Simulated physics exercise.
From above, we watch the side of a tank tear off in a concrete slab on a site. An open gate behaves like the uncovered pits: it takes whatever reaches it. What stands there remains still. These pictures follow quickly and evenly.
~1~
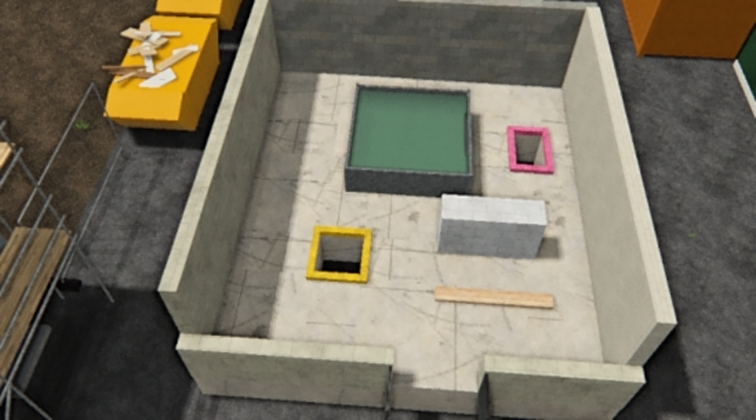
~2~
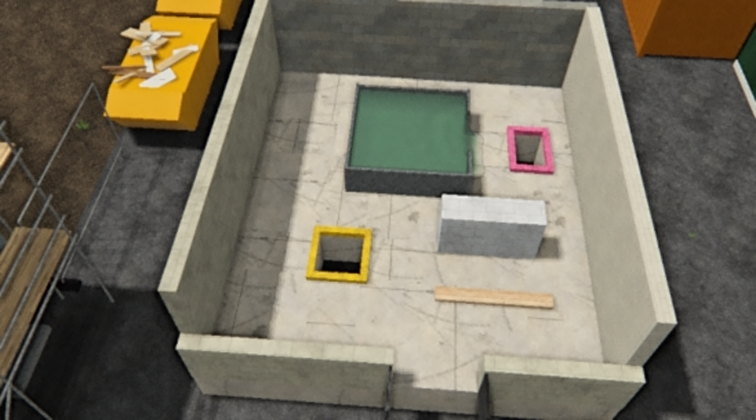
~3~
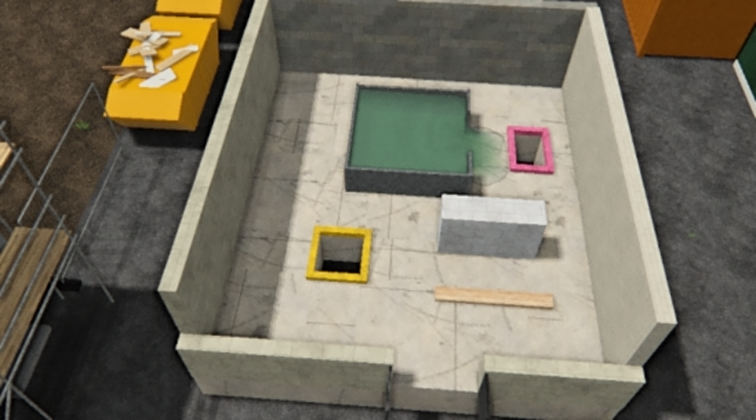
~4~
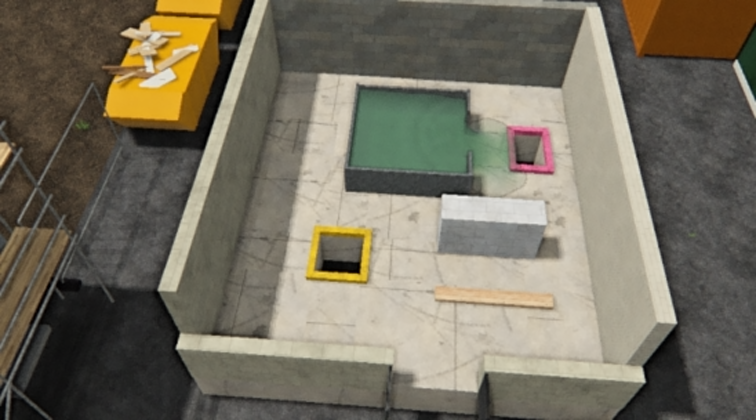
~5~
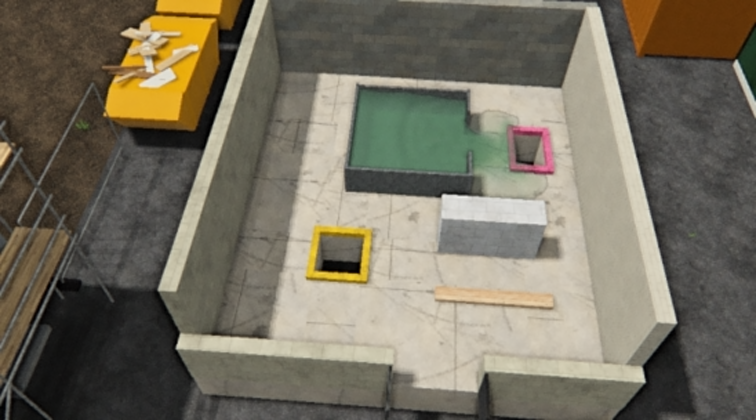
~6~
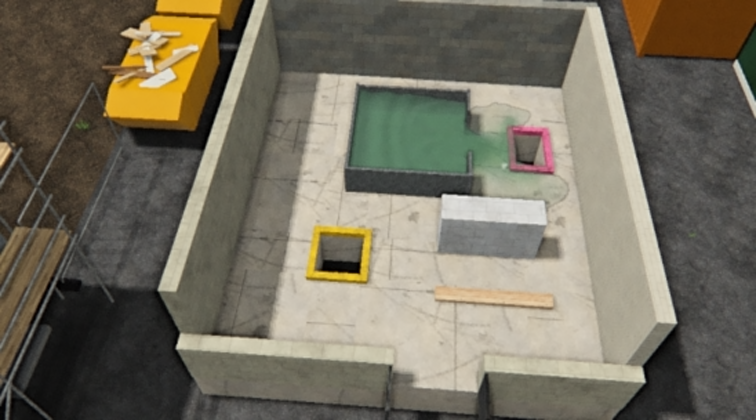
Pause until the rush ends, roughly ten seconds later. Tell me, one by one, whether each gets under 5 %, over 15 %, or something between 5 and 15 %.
The gate will get a thin slice beneath five per cent. The yellow pit will get a thin slice beneath five per cent. The pink pit will get a big slice beyond fifteen per cent.
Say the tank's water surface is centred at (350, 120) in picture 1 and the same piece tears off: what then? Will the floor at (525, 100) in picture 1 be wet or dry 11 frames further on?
The answer is submerged.
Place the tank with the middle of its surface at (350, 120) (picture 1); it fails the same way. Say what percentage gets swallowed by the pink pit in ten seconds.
Pink: 20 %.
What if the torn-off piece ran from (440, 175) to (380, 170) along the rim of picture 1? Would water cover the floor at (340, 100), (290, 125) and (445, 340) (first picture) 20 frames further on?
Well, the first is missed by the spill, the next missed by the spill, the last hit by the spill.
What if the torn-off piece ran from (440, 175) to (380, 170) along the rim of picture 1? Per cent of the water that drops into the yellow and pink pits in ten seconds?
Near enough: Yellow 6 percent, pink 0 percent.
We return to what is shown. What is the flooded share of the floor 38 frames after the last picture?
Around 55 percent, give or take.
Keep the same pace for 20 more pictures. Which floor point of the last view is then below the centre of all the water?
At about (456, 169).
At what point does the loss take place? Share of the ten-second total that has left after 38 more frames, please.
By my reckoning, 90 %.
A moment on, water covers 15 % of the floor; the gate 0 %, the yellow pit 0 %, the pink pit 9 %.
Next, water covers 20 % of the floor; the gate 0 %, the yellow pit 0 %, the pink pit 16 %.
Then, water covers 30 % of the floor; the gate 0 %, the yellow pit 0 %, the pink pit 23 %.
Later, water covers 55 % of the floor; the gate 0 %, the yellow pit 0 %, the pink pit 30 %.
In the end, water covers 80 % of the floor; the gate 2 %, the yellow pit 0 %, the pink pit 33 %.
